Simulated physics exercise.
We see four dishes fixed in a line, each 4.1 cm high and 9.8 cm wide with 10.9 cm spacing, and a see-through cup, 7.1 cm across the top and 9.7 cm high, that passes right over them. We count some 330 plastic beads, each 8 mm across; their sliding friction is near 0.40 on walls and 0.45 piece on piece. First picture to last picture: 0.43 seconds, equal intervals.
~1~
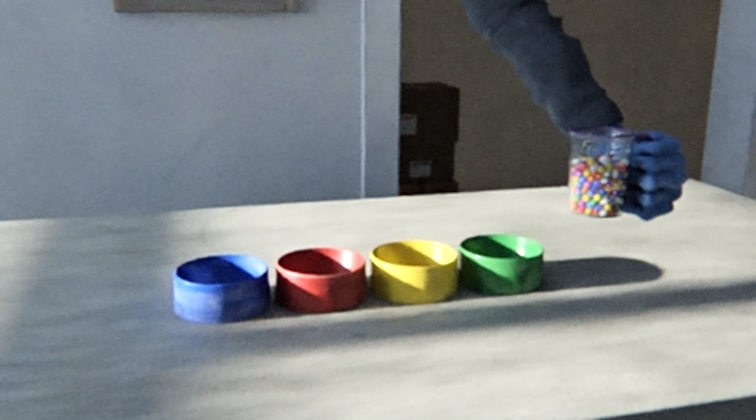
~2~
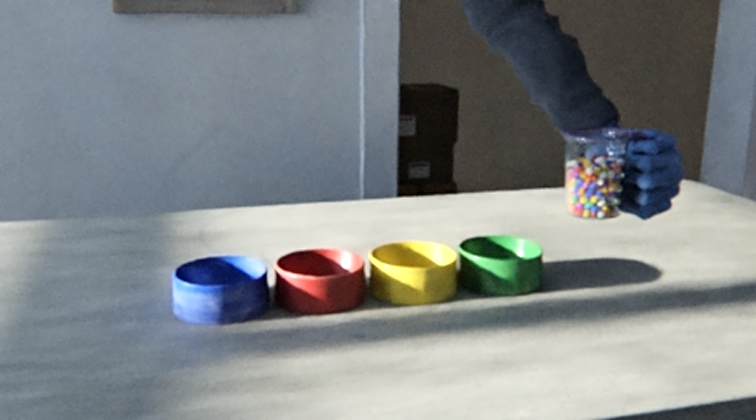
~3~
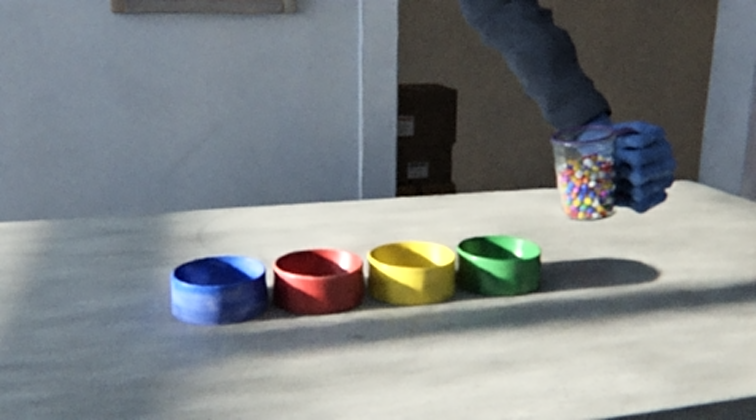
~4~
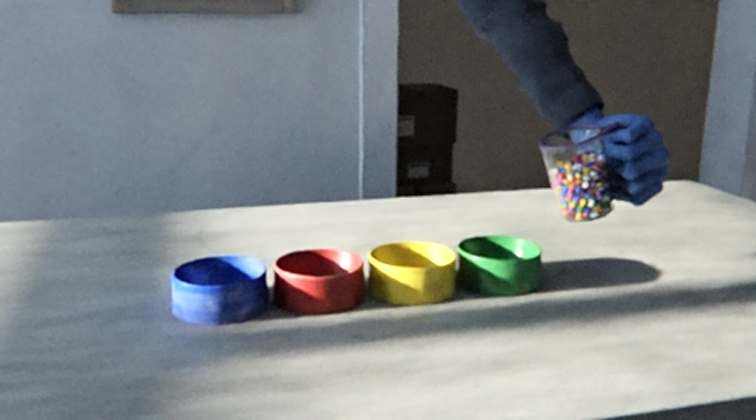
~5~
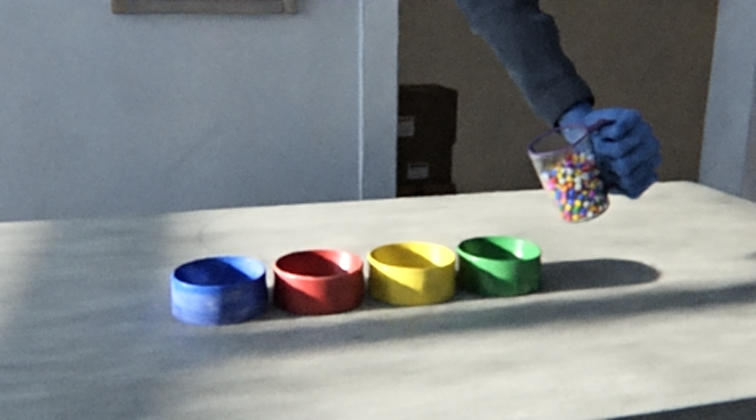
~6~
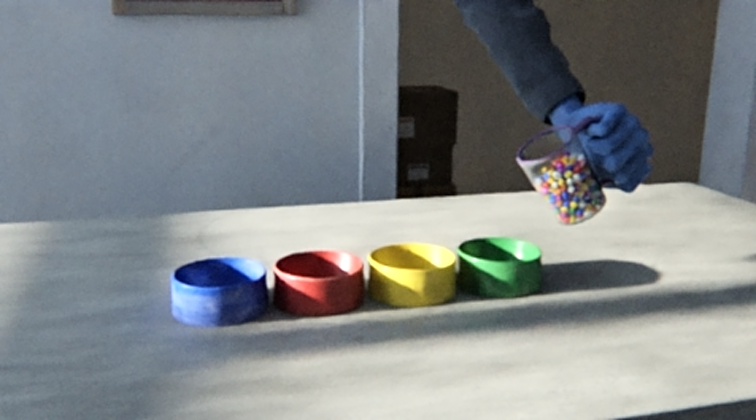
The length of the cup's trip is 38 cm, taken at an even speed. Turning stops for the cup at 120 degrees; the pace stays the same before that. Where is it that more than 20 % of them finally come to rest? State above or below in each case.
Red: I expect it will get a fifth or less of the pieces; blue: I expect it will get a fifth or less of the pieces; green: I expect it will get a fifth or less of the pieces; yellow: I expect it will get more than a fifth of the pieces; counter: I expect it will get a fifth or less of the pieces.
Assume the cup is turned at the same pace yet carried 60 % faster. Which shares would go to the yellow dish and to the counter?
Yellow: 0; counter: 10.
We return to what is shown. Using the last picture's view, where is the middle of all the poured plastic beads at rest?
After settling, the middle sits near (403, 273).
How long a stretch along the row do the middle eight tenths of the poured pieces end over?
It spans about 5 centimetres along the dishes.
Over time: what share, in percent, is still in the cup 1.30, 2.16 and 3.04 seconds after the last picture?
About 0, 0, 0 per cent.
Then, 1.30 s after the last picture, tilt 120 degrees; cup holds 0 %, yellow 100 %.
Then, 2.16 s after the last picture, tilt 120 degrees; cup holds 0 %, yellow 100 %.
Then, 3.04 s after the last picture, tilt 120 degrees; cup holds 0 %, yellow 100 %.
In the end, red 0 %, blue 0 %, green 0 %, yellow 100 %, counter 0 %.
